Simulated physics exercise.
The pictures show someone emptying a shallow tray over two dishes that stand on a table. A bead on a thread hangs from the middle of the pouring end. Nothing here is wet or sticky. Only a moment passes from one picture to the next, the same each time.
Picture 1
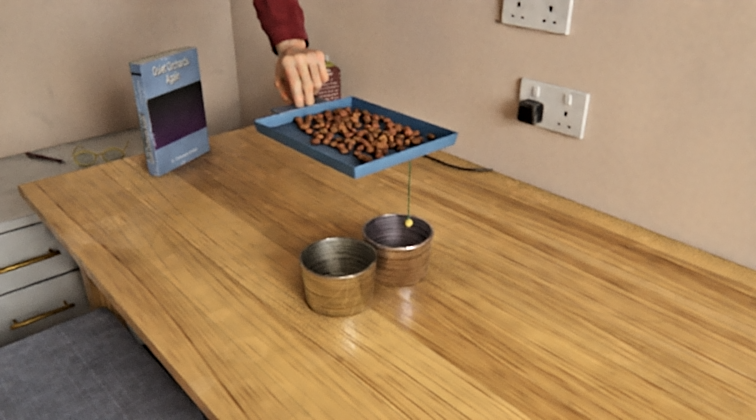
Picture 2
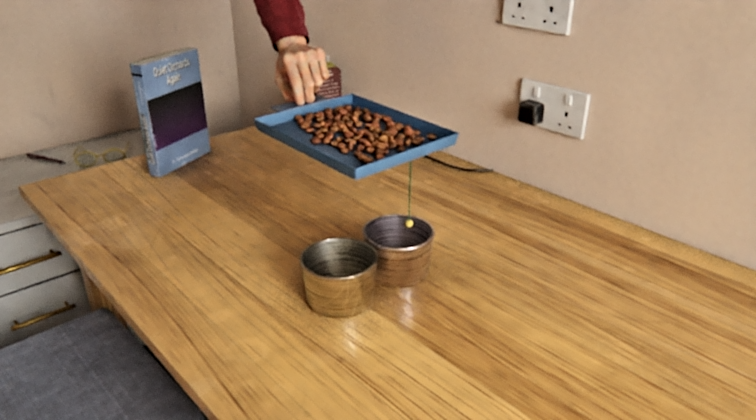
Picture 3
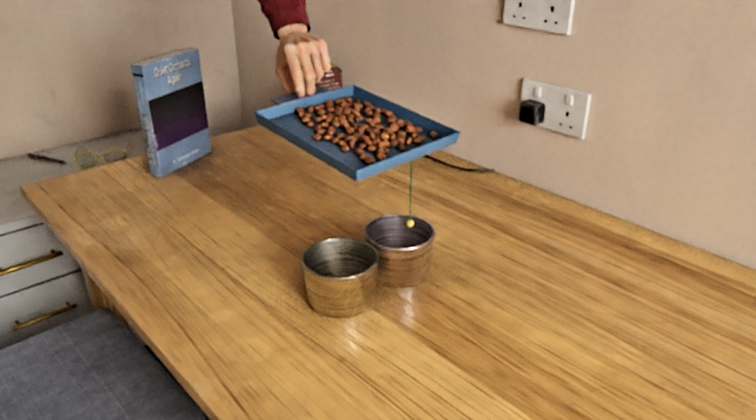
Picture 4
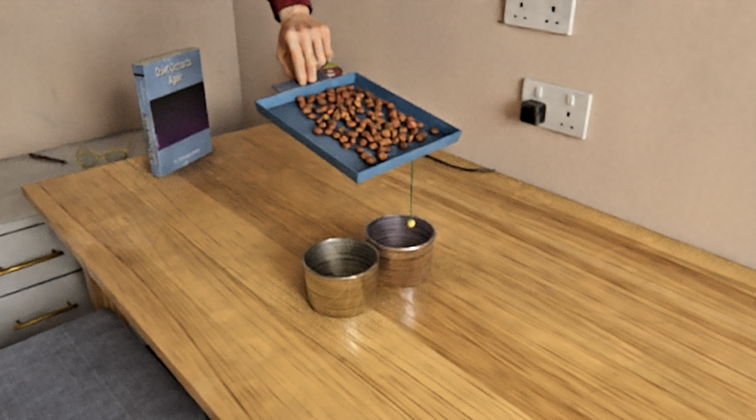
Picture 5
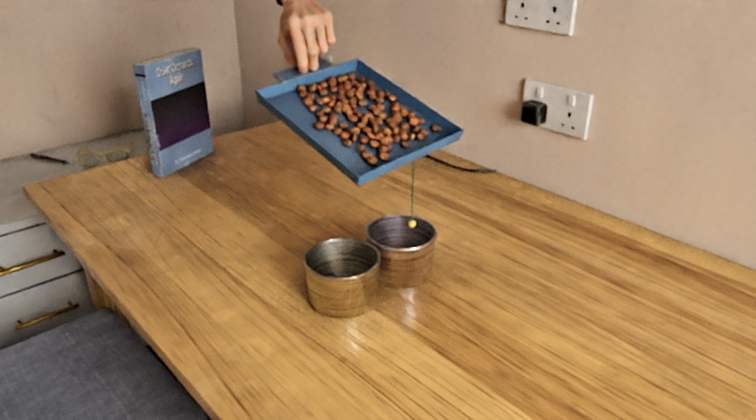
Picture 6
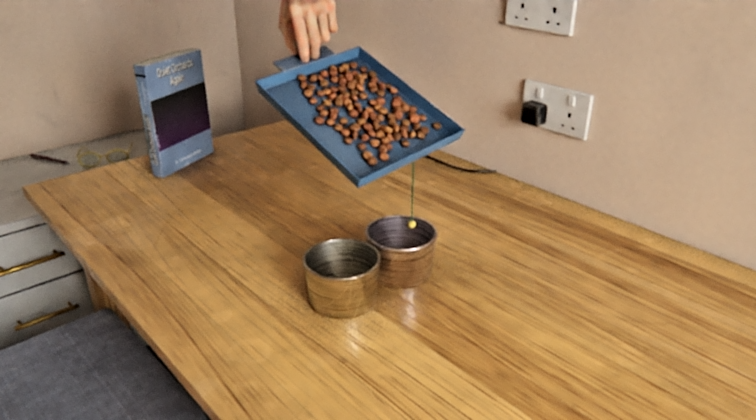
A hand in a dark red sleeve holds a blue shallow tray of brown dog kibble above a wooden table, seen from slightly above by a still camera. Two round metallic dishes stand below, near a yellow bead on a thread, with a blue book behind at left and wall sockets at right. The hand steadily raises the tray's far end, its near edge dips slightly leftward, and the pieces shift slightly.
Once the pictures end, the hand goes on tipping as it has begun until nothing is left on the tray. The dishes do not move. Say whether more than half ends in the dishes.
Together they catch under half.
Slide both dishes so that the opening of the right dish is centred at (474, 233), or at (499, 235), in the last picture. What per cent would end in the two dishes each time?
Near 60 % and 30 %.
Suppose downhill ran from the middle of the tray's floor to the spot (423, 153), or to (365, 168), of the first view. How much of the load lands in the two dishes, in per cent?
About 0 and 60 per cent.
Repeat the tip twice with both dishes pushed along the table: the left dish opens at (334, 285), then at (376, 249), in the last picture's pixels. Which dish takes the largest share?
At the first place the right-hand dish, at the second the left one.
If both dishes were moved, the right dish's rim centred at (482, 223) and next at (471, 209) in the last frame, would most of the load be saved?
At the first place not half, at the second not half.
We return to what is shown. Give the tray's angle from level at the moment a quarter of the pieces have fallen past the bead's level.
Near 80 degrees.
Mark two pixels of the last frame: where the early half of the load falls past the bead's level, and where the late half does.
At about (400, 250), then at (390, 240).
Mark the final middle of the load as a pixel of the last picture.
Around (396, 313).
Soon, tray tipped steeply; most on the tray; a small part in the air.
A while on, tray tipped past a quarter turn; about a quarter on the tray; about a quarter in the left dish; about half outside both; a small part in the air.
Towards the end, tray tipped past a quarter turn; about a quarter in the left dish; a stray few in the right dish; about two thirds outside both.
Finally, tray tipped past a quarter turn; about a quarter in the left dish; a stray few in the right dish; about two thirds outside both.
